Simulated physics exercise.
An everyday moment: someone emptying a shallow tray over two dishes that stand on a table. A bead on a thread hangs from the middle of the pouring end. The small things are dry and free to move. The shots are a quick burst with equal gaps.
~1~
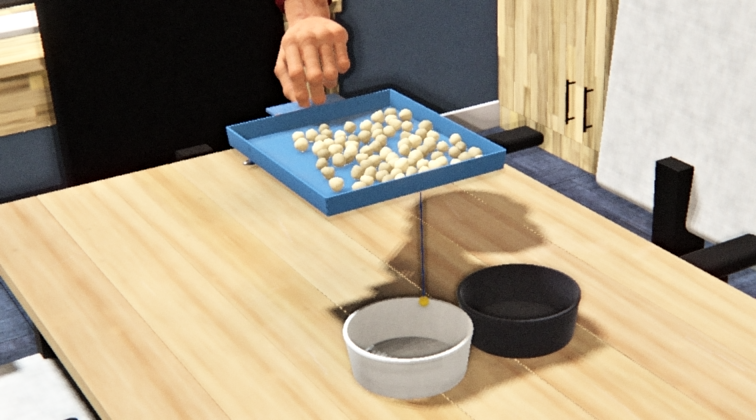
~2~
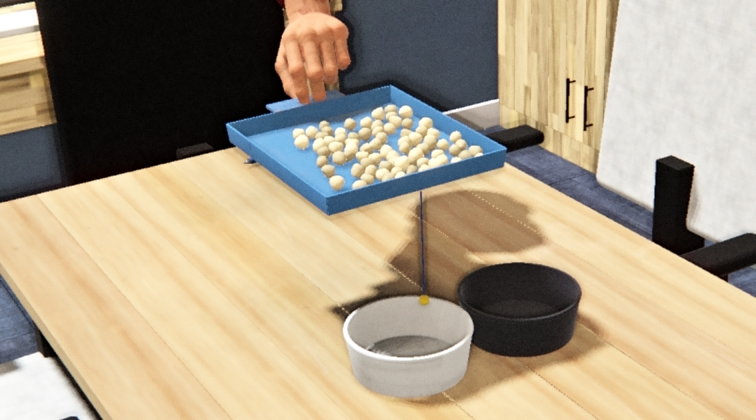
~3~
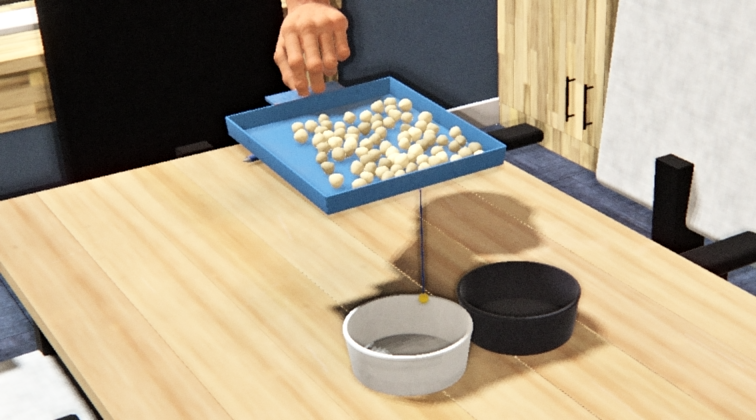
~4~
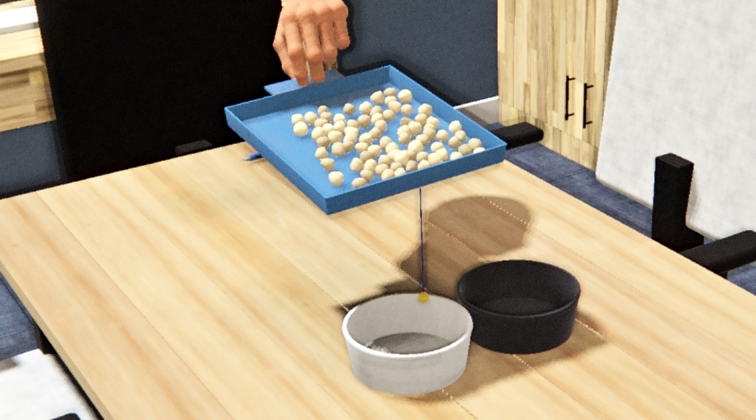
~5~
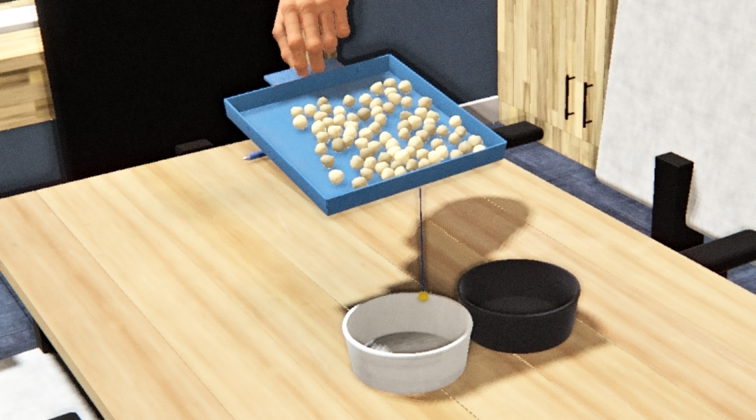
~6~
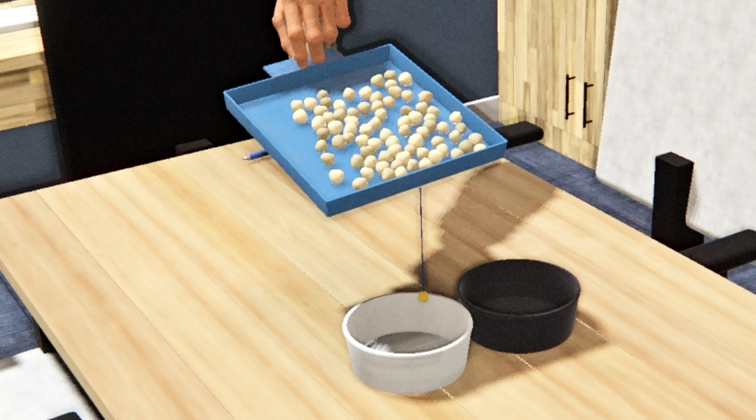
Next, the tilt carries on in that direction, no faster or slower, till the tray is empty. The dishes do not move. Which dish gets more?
More goes to the left-hand dish.
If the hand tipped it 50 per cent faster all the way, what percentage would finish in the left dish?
It comes to 40 per cent or so.
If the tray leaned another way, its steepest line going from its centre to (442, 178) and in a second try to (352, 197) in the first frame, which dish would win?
At the first place the right dish, at the second the left-hand dish.
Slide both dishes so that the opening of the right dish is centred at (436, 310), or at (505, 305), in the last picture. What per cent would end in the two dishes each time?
First some 50, then 80 per cent.
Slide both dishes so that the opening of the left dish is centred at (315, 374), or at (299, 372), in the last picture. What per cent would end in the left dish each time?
Near 20 % and 10 %.
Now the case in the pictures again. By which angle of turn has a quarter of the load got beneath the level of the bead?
Roughly 105°.
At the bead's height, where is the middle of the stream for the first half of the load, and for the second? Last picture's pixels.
First near (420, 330), later near (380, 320).
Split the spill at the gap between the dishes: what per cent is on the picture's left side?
It comes to 70 per cent or so.
Shortly afterwards, tray tipped steeply; the whole lot on the tray.
Next, tray tipped right over; the whole lot on the tray.
Some moments later, tray tipped past a quarter turn; near half in the left dish; near half outside both.
In the end, tray tipped past a quarter turn; near half in the left dish; none at all in the right dish; near half outside both.
